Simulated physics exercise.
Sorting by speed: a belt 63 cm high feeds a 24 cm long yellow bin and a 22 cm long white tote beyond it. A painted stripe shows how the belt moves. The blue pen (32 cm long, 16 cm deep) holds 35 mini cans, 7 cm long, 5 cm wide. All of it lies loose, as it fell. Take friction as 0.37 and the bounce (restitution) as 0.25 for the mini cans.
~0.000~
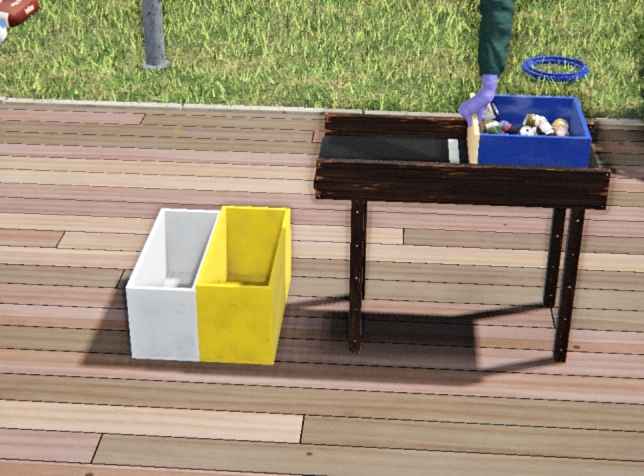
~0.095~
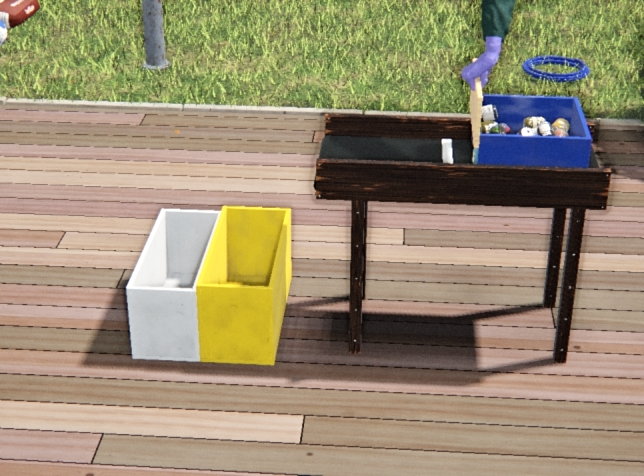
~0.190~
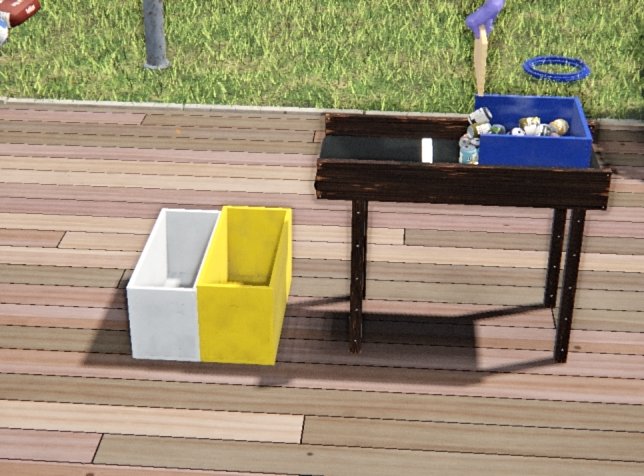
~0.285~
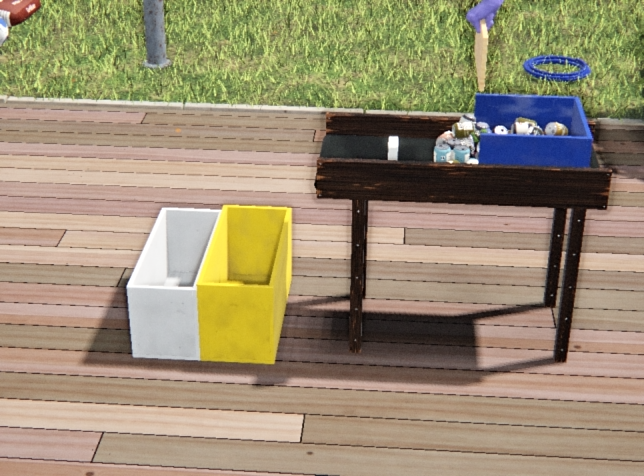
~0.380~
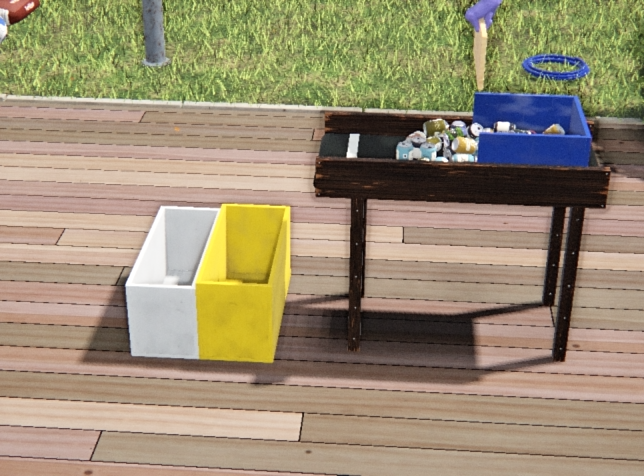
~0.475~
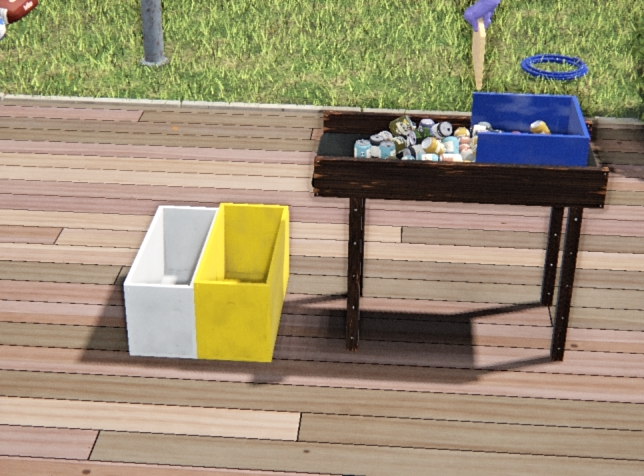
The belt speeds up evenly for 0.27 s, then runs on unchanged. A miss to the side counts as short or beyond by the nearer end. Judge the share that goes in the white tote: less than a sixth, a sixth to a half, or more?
In the end over half of them are in the white tote.
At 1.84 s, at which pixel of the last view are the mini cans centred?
Around (196, 300).
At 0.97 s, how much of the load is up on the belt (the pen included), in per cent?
Roughly 15 per cent.
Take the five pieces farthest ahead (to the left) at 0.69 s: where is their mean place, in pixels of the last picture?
Around (291, 155).
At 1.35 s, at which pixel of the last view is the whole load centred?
Near (194, 293).
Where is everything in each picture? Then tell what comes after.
In the first frame (places track the rim corner closest to us here), blue pen (586, 138); white tote (192, 290); belt travel 0 cm; all still inside.
In the second frame, blue pen (587, 138); belt travel 2 cm.
In the third frame, blue pen (587, 138); belt travel 9 cm; 1 out, the lowest can at (468, 157).
In the fourth frame, blue pen (588, 138); belt travel 20 cm; 8 out, the lowest can at (447, 141).
In the fifth frame, blue pen (586, 137); belt travel 33 cm; 16 out.
In the sixth frame, blue pen (585, 137); white tote (190, 287); belt travel 46 cm; 24 out, the lowest can at (462, 137).
After 0.69 s, 2 still in the blue pen, 26 on the belt and 7 in the air.
After 0.97 s, 3 in the yellow bin, 2 in the white tote, 5 on the belt and 25 in the air.
After 1.35 s, 10 in the yellow bin, 21 in the white tote and 4 in the air.
When it is over (at 1.84 s), 12 in the yellow bin, 22 in the white tote and 1 on the ground beyond the white tote. Asked share, 22 of 35, 63 per cent.
